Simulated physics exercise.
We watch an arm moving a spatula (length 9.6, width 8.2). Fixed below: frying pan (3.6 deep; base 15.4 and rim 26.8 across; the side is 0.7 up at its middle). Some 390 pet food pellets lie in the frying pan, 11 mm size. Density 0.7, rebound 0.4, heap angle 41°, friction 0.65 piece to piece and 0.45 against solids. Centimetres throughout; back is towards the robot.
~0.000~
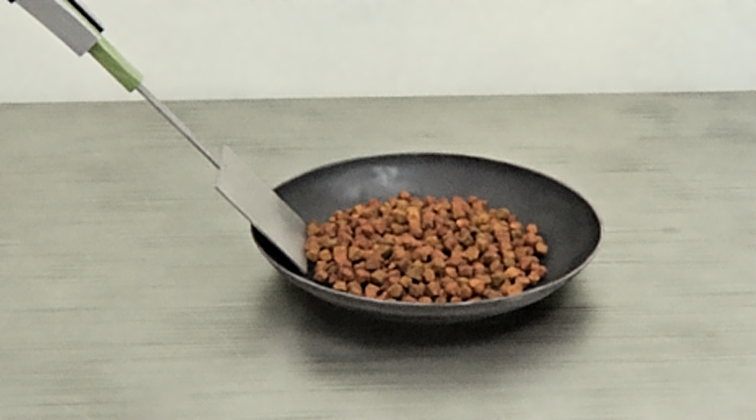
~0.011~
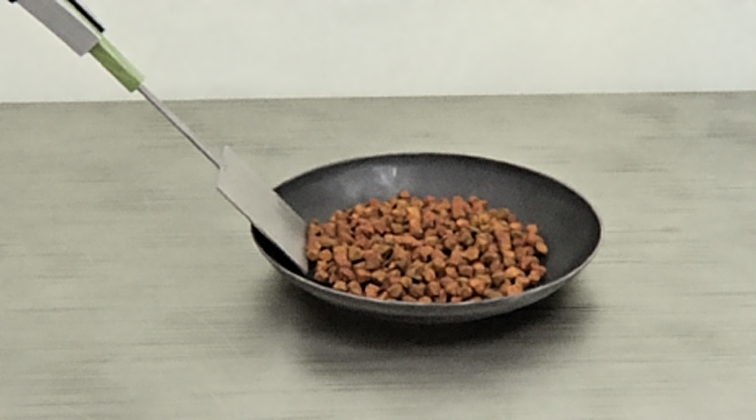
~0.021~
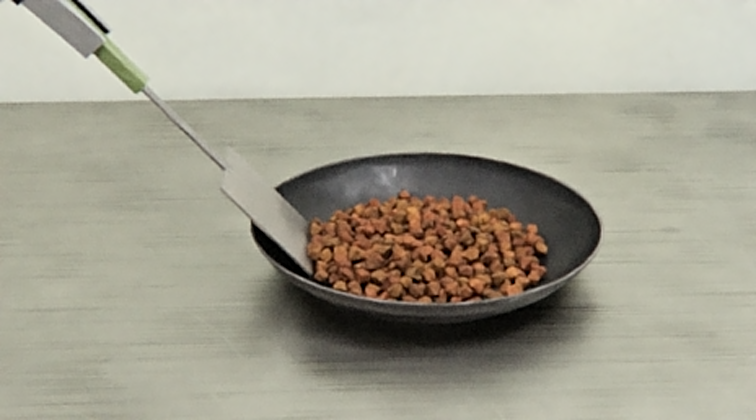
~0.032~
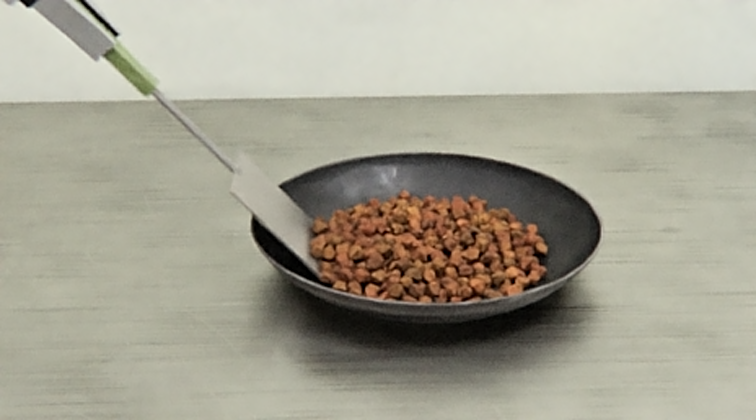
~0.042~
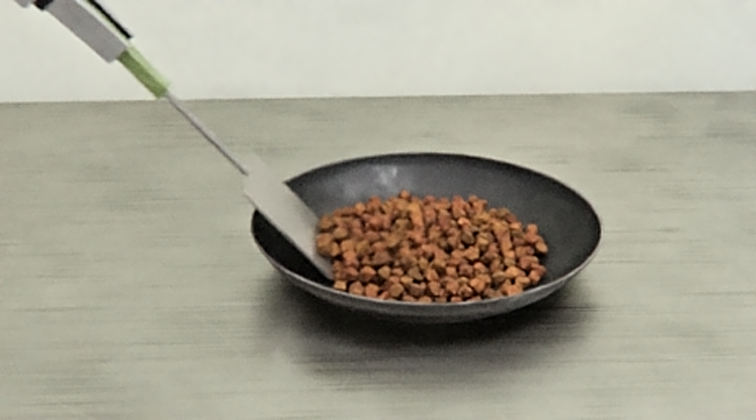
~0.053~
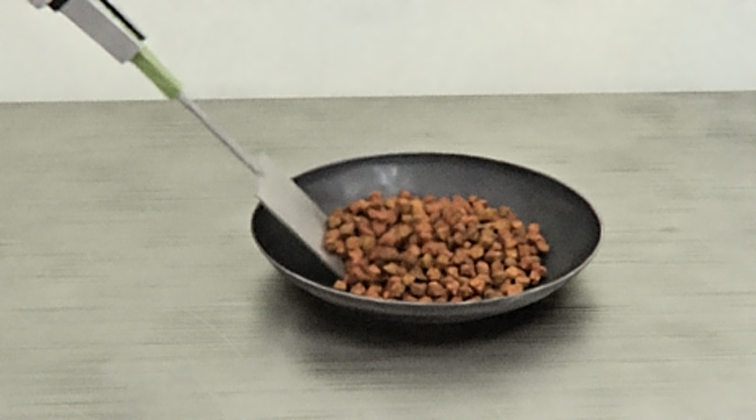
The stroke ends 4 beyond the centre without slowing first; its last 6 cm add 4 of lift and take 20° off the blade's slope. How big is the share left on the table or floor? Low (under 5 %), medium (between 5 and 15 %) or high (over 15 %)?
Answer: Low; under 5 % of the pet food pellets finish on the table or floor.
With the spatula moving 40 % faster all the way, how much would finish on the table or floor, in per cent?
In that case some 10 per cent.
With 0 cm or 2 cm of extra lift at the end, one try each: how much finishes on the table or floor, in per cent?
About 5 and 0 per cent.
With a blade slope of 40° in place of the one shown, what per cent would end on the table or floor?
Then about 5 per cent.
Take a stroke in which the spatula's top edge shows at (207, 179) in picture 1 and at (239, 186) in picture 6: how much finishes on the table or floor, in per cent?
Some 0 per cent.
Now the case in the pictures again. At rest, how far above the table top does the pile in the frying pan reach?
Some 5.0 cm.
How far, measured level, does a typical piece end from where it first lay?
About 4 cm.
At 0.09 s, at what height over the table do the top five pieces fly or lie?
Roughly 6 cm.
After 0.09 s, sloping 49°, highest piece 7 above the table; 388 in the frying pan.
After 0.13 s, sloping 41°, highest piece 9 above the table; 388 in the frying pan.
After 0.35 s, sloping 29°, highest piece 5 above the table; 378 in the frying pan, 10 on the table or floor.
After 1.40 s, sloping 29°, highest piece 5 above the table; 377 in the frying pan, 11 on the table or floor.
At rest, 377 in the frying pan, 11 on the table or floor. That is 3 % on the table or floor.
